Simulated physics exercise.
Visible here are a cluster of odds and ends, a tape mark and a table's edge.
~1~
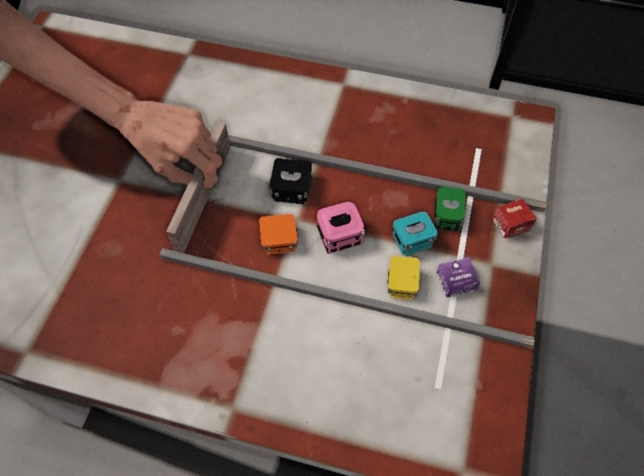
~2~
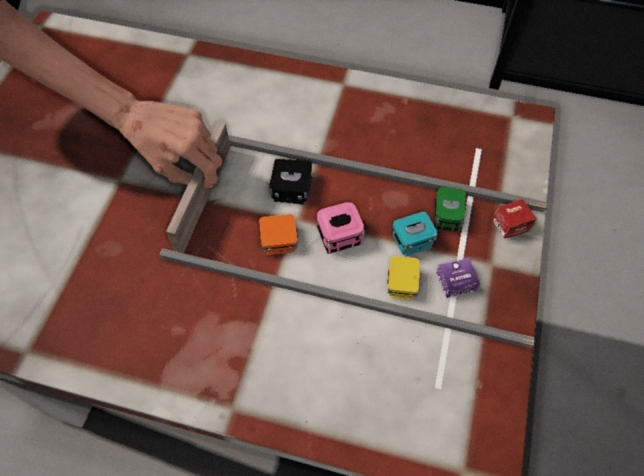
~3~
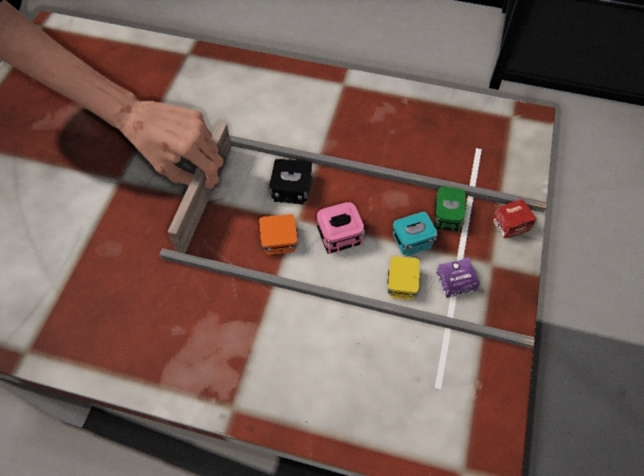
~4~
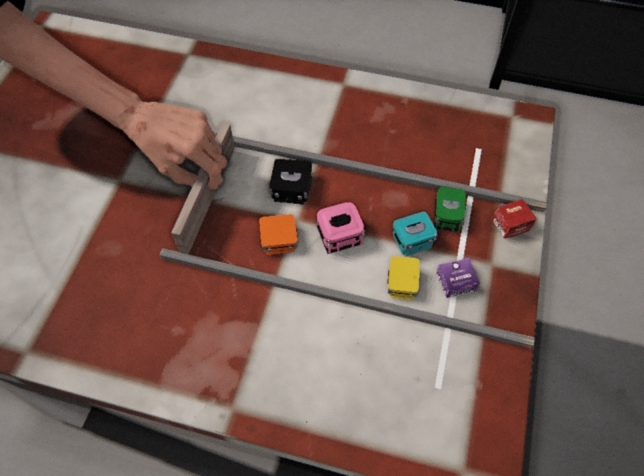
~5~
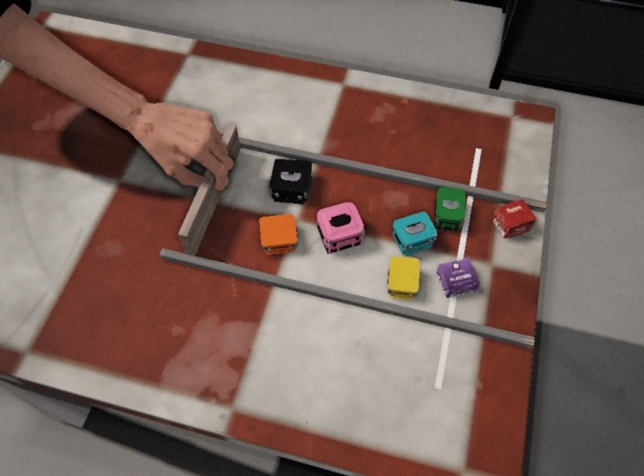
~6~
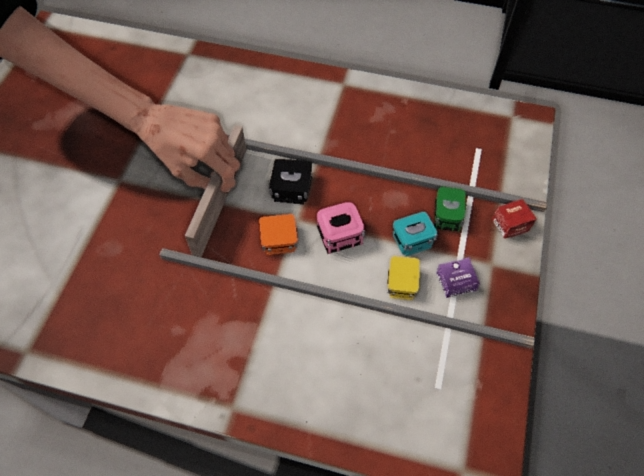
A hand slides a board slightly right between two rails toward several small colourful cases.
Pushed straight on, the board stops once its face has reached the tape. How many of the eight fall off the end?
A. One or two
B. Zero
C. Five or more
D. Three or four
(A) One or two.
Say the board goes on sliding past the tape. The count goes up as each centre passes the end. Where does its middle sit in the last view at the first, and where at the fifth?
At the first moment about (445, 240), at the next about (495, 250).
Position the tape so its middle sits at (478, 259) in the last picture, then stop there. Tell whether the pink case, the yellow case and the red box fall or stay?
Okay, the pink case sits tight, the yellow case sits tight, and the red box plunges.
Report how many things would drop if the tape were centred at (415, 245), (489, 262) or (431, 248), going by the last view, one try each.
Those tries give 0, 4 and 0.
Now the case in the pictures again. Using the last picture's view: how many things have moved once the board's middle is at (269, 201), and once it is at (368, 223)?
Tally at point one: 2; at point two: 6.
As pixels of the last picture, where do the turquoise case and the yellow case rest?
In the last picture the turquoise case sits around (529, 243) and the yellow case around (505, 312).
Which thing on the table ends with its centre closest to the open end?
That would be the purple box.
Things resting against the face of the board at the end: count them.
2 end up touching it.
Soon after, none off yet; red box at rest near (514, 219); purple box at rest near (458, 278); green case at rest near (449, 210).
At rest, the number that fall off is one or two; fallen, red box.
